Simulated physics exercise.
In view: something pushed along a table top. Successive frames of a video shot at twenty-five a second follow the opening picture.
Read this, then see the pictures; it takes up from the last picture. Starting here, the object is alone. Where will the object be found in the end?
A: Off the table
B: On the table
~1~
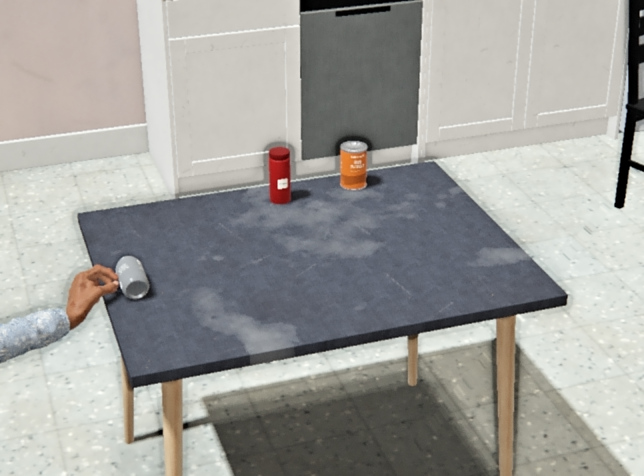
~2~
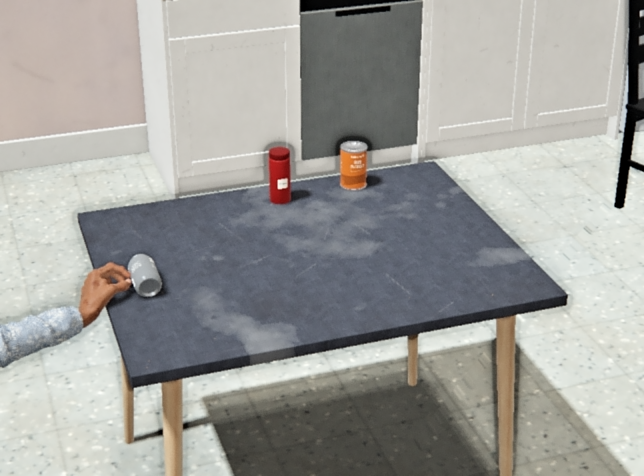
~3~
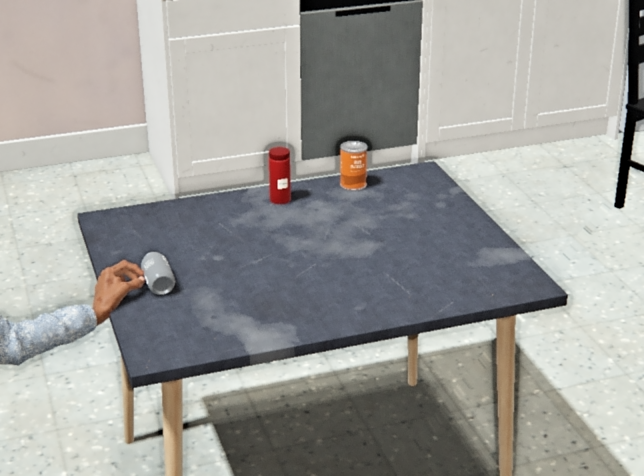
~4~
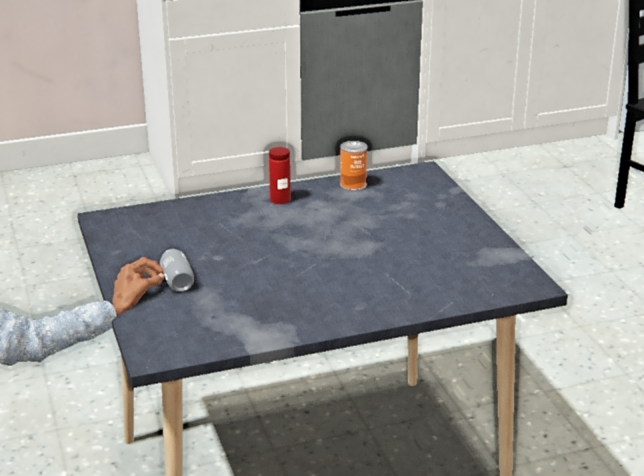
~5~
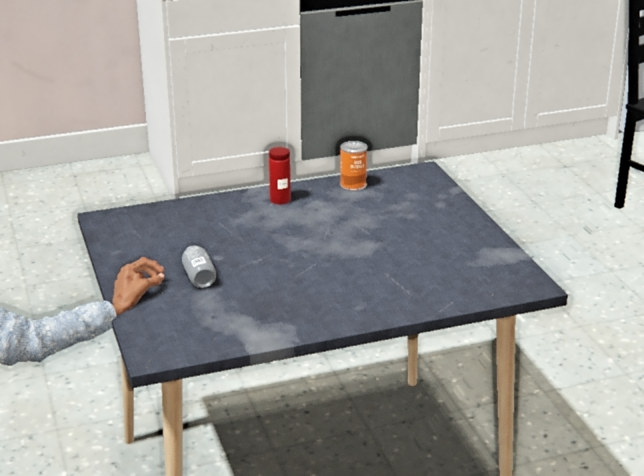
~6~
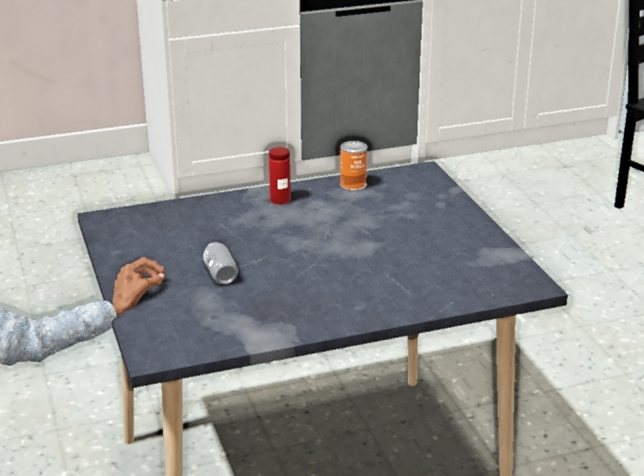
A.
Then, 0.30 s after the last picture, grey can rolled well along near (366, 239).
Then, 0.60 s after the last picture, grey can rolled well along near (489, 218).
Then, 1.00 s after the last picture, grey can now off the table.
By the end, off the table, grey can.
